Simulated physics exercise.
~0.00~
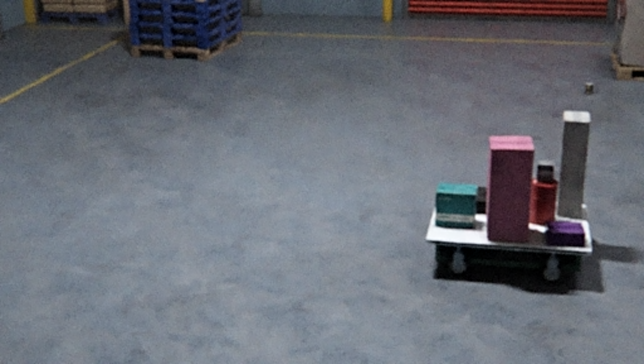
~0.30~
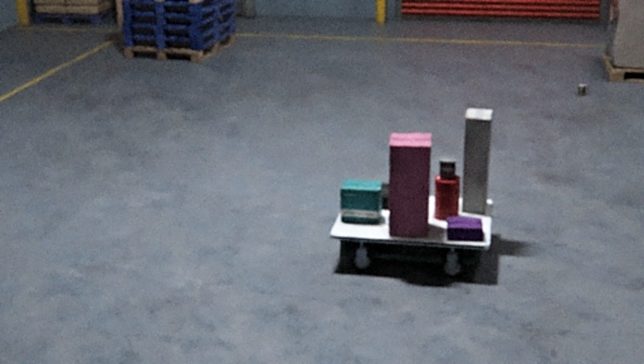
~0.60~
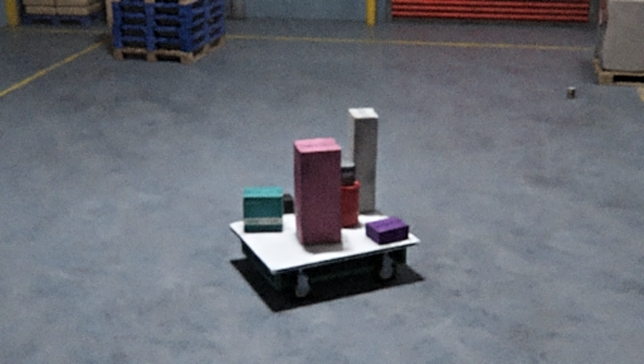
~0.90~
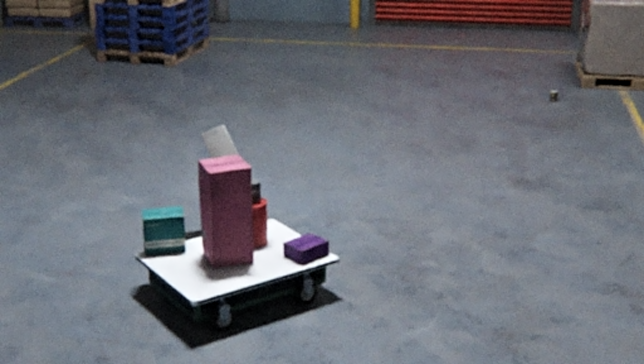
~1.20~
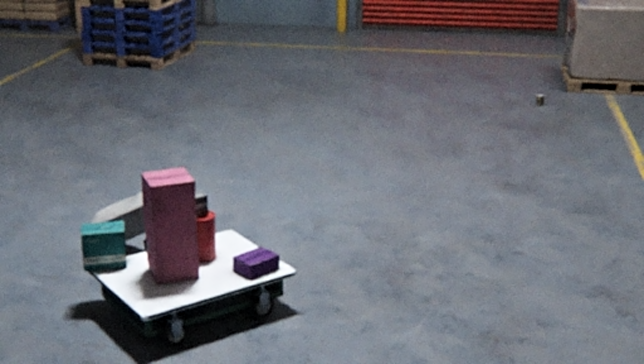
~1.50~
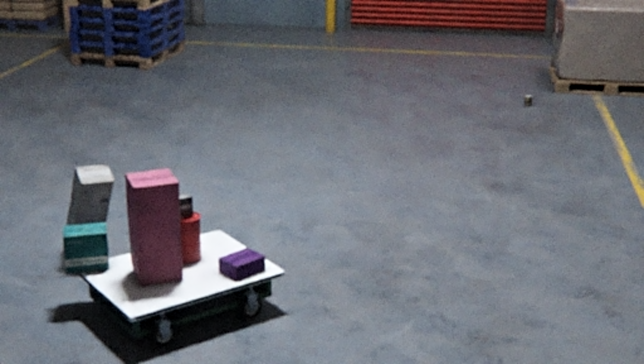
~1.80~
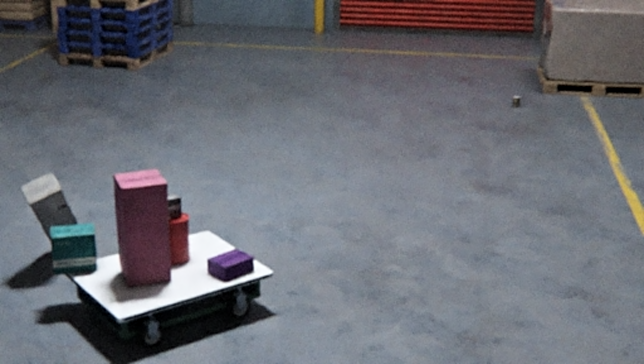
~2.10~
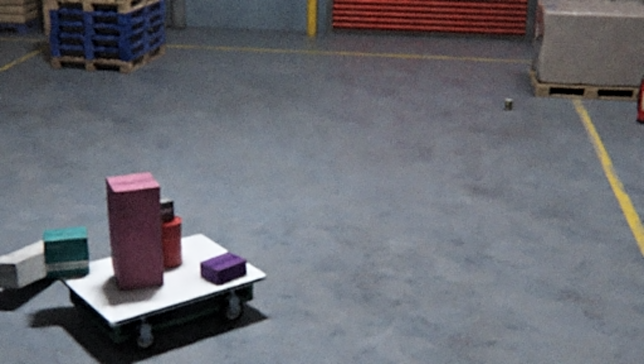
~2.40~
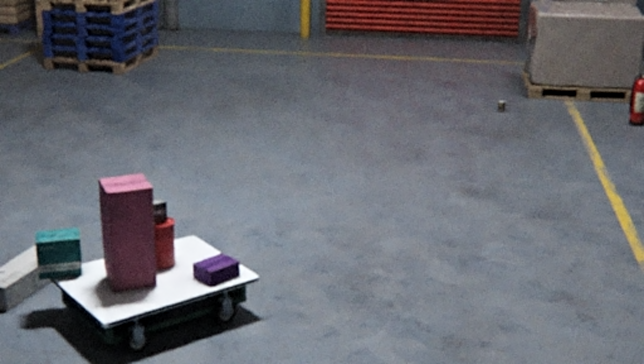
A wheeled cart carrying upright boxes moving left across a warehouse floor and turning, its tall white box toppling off behind and ending on its side.
